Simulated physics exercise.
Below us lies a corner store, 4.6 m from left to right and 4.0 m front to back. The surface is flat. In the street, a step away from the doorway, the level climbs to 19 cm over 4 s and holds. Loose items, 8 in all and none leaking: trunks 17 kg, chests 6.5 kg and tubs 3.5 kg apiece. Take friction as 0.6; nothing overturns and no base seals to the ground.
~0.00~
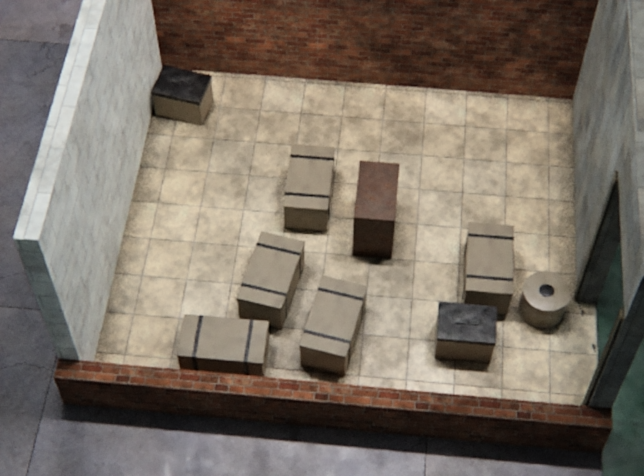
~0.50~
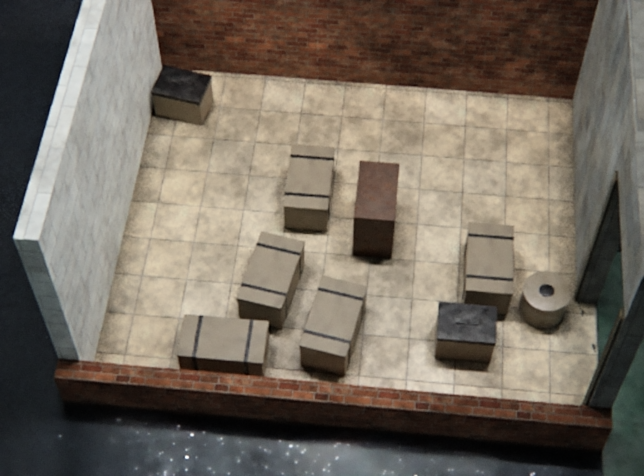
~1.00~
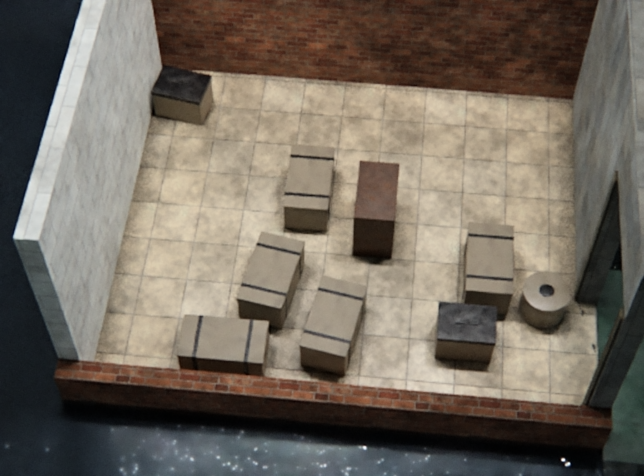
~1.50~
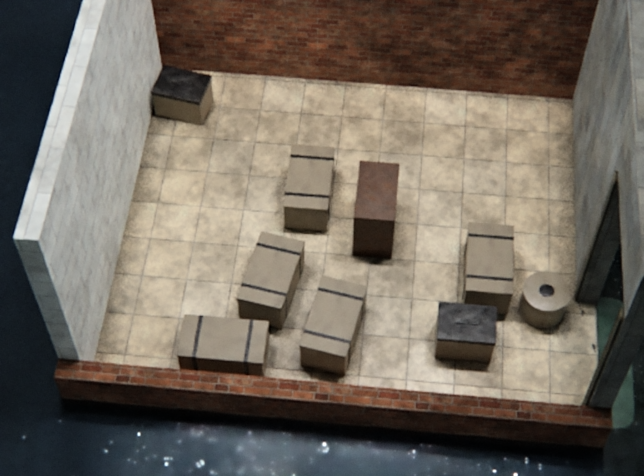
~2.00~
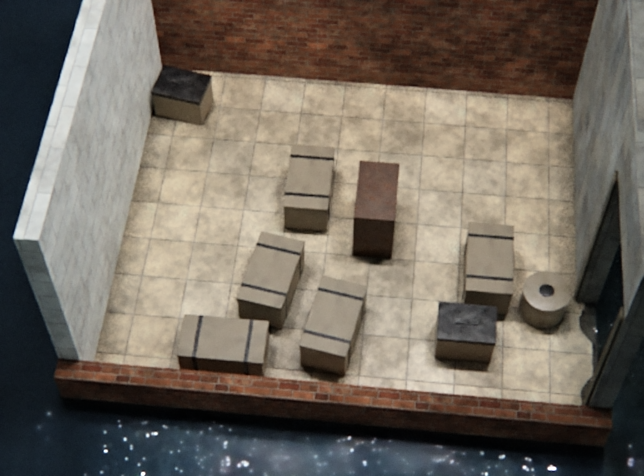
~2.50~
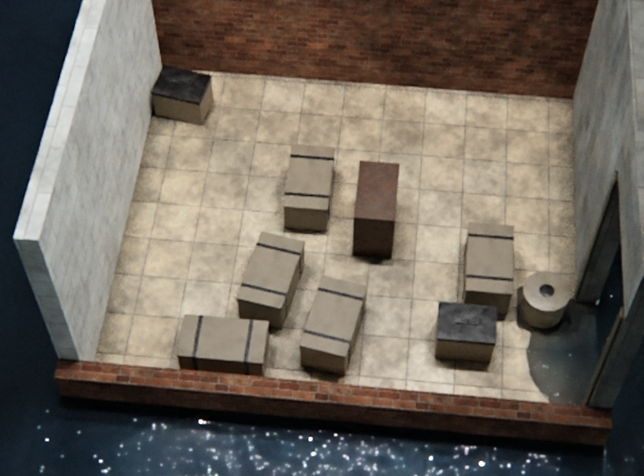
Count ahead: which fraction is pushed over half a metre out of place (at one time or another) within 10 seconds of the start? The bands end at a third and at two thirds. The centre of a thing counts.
That comes to two thirds or above.
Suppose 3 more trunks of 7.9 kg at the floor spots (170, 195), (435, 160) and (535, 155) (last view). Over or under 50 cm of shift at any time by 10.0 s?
In that order: More, less, under.
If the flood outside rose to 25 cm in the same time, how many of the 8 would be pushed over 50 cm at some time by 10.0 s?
Then 7.
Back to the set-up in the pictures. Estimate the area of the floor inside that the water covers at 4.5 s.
Roughly 4.5 m2.
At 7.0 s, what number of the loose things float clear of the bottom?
At that moment 2.
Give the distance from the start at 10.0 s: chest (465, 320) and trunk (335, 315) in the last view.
In turn: 300 cm, 250 cm.
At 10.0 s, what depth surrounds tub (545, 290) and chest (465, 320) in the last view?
About 1 and 14 cm.
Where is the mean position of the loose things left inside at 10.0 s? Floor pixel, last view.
Near (282, 207).
After 3.5 s 0 of 8 are over 50 cm from their spots; 0 afloat.
After 4.5 s 2 of 8 are over 50 cm from their spots; 1 afloat.
After 7.0 s 6 of 8 are over 50 cm from their spots; 2 afloat.
After 10.0 s 7 of 8 are over 50 cm from their spots, and 7 have been at some point; 4 afloat.
